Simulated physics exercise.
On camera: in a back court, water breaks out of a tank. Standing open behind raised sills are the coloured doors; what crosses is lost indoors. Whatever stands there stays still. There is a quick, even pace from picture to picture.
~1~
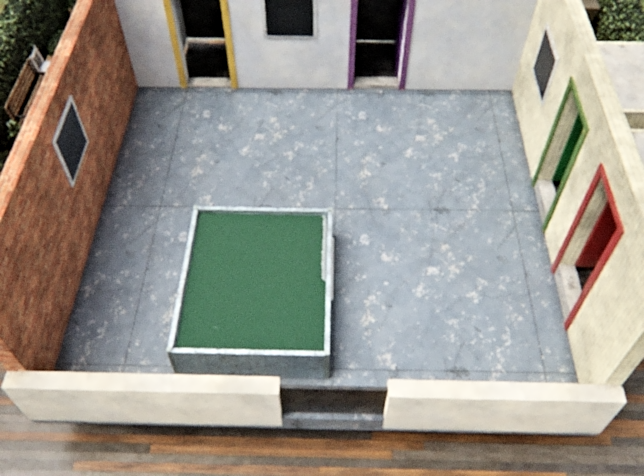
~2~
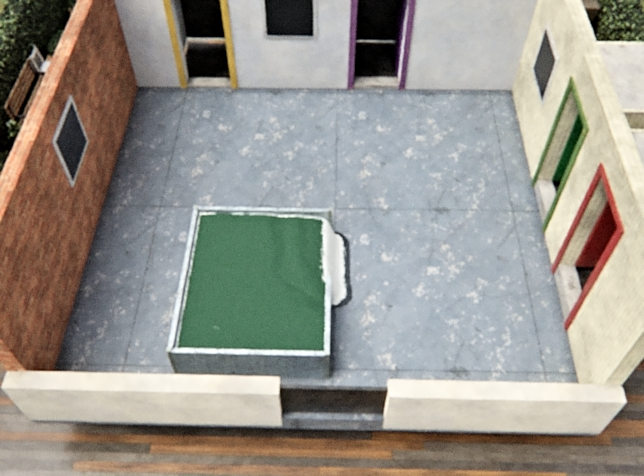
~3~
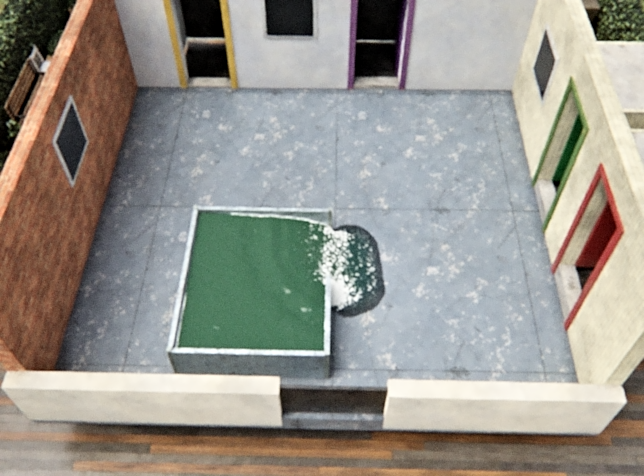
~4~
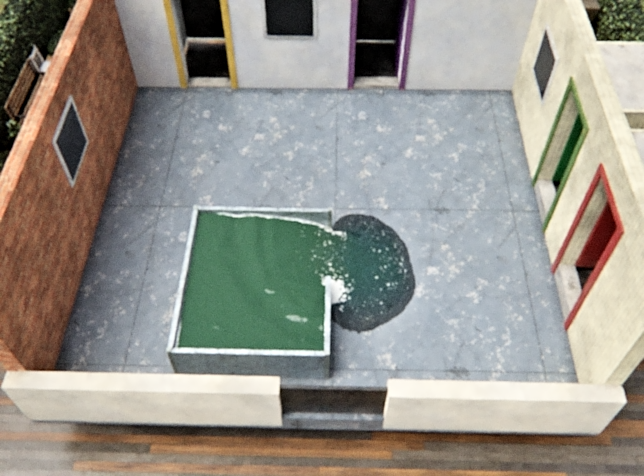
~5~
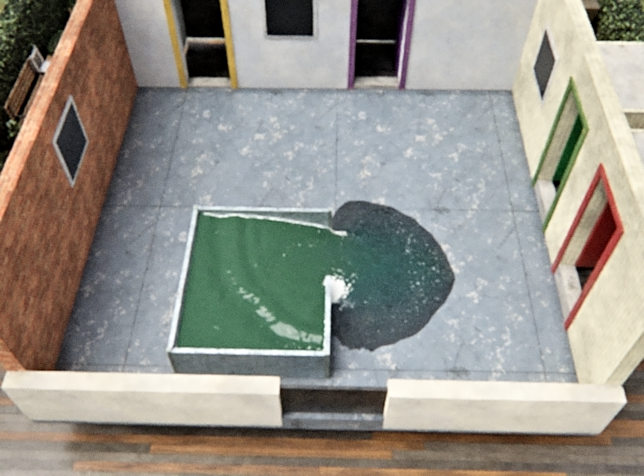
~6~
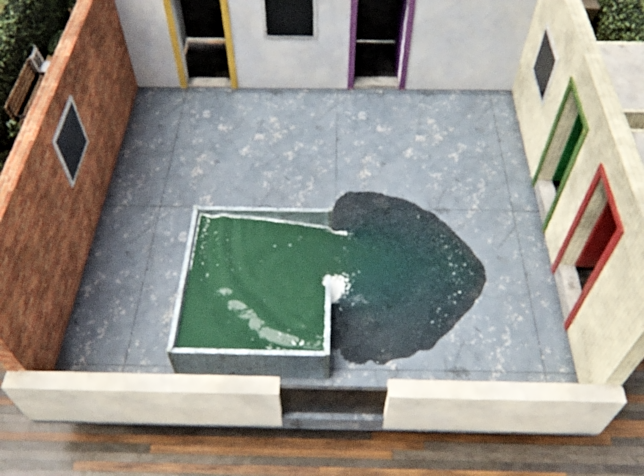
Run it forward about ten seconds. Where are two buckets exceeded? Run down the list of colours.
Outcome: I expect the purple door to stay within two buckets, I expect the red door to stay within two buckets, I expect the yellow door to stay within two buckets, I expect the green door to stay within two buckets.
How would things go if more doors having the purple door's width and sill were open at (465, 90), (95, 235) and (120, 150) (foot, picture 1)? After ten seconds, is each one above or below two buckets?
One after the other: Floods, lets less in, keeps below it.
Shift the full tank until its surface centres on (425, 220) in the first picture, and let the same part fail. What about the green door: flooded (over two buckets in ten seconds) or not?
Result for green: It tops the limit.
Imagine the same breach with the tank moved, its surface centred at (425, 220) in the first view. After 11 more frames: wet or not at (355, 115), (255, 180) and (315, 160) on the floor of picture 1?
Parched, parched, parched.
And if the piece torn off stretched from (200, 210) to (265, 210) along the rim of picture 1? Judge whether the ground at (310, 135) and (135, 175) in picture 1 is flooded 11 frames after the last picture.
Log: Point 1 inundated; point 2 inundated.
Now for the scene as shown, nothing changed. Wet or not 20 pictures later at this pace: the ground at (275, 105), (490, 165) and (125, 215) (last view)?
Result, in that order: Not wetted / wetted / not wetted.
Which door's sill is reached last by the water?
My answer: The yellow one.
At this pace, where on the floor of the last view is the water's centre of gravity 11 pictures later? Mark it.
I'd say around (349, 280).
A moment on, water covers 25 % of the floor; the purple door not reached, the red door wet at the sill, nothing in, the yellow door not reached, the green door not reached.
Next, water covers 35 % of the floor; the purple door not reached, the red door wet at the sill, nothing in, the yellow door not reached, the green door wet at the sill, nothing in.
Then, water covers 40 % of the floor; the purple door not reached, the red door wet at the sill, nothing in, the yellow door not reached, the green door wet at the sill, nothing in.
Later, water covers 65 % of the floor; the purple door wet at the sill, nothing in, the red door wet at the sill, nothing in, the yellow door wet at the sill, nothing in, the green door wet at the sill, nothing in.
In the end, water covers 90 % of the floor; the purple door wet at the sill, nothing in, the red door wet at the sill, nothing in, the yellow door wet at the sill, nothing in, the green door wet at the sill, nothing in.
